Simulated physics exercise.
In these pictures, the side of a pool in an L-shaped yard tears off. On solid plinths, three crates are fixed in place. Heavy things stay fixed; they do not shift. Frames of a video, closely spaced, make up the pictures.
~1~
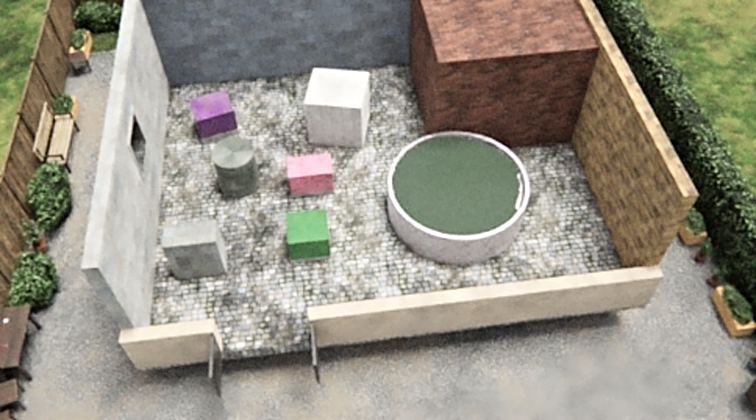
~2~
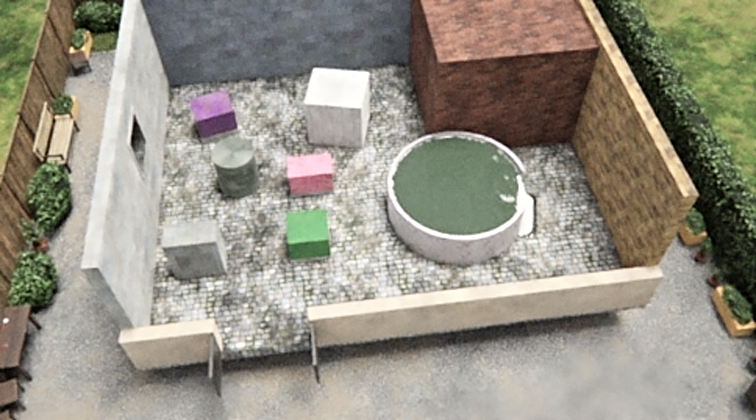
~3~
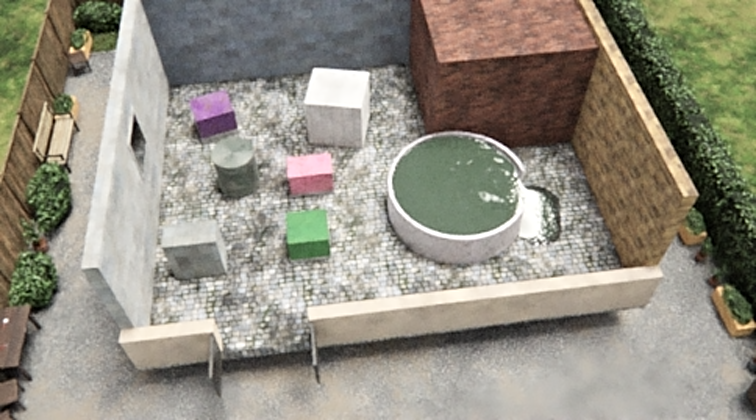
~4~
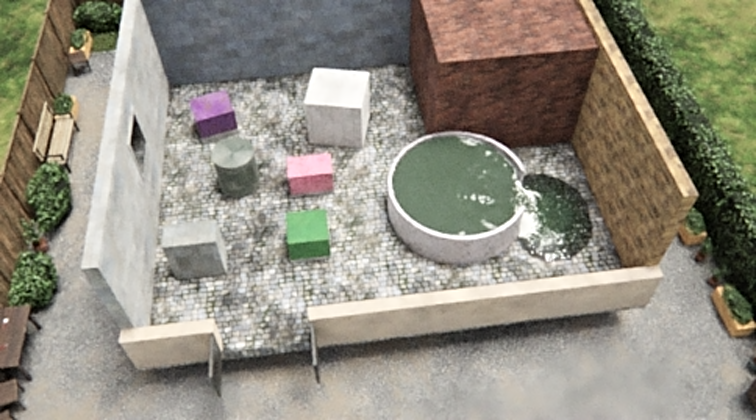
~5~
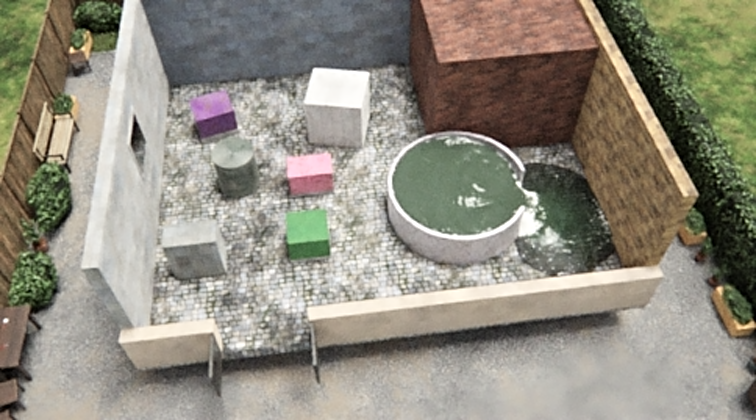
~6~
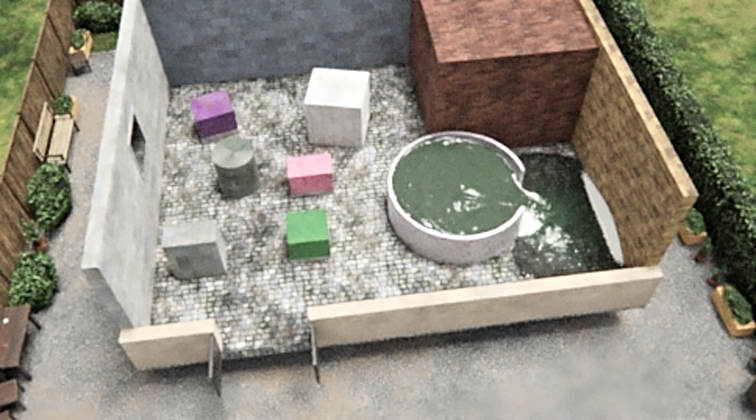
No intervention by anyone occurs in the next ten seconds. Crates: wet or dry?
Outcome: The purple crate will be out of the water's reach; the pink crate will be out of the water's reach; the green crate will be within the water's reach.
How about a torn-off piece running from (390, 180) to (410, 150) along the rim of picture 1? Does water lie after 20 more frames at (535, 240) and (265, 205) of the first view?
Untouched, then submerged.
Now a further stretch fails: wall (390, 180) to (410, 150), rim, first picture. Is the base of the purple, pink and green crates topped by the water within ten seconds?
The purple crate is reached; the pink crate is reached; the green crate is reached.
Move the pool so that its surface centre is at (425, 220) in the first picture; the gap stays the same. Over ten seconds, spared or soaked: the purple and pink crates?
As I see it, the purple crate is never reached and the pink crate gets swamped.
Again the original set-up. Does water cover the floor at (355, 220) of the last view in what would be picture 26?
Answer: No flooding.
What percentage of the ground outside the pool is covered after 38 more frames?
I'd estimate some 45 per cent.
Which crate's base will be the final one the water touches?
It would be the purple-painted one.
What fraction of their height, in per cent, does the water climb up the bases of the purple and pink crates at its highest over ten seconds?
In turn 50 and 60 per cent.
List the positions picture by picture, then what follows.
The first frame shows still water in the pool at (458, 185).
In the second frame, water pours out at (521, 207) and has run to a hidden place.
In the third frame, water pours out at (521, 207) and has run to (549, 195).
In the fourth frame, water pours out at (521, 208) and has run to (586, 237).
In the fifth frame, the front is at (614, 244), out from the gap at (521, 207).
In the sixth frame, the front is at (623, 267), out from the gap at (521, 207).
A moment on, water covers 10 % of the floor; the purple crate not reached, the pink crate not reached, the green crate not reached.
Next, water covers 20 % of the floor; the purple crate not reached, the pink crate not reached, the green crate not reached.
Then, water covers 30 % of the floor; the purple crate not reached, the pink crate not reached, the green crate water round its plinth.
Later, water covers 45 % of the floor; the purple crate not reached, the pink crate water round its plinth, the green crate water round its plinth.
In the end, water covers 75 % of the floor; the purple crate stayed above the water, the pink crate stayed above the water, the green crate was topped.
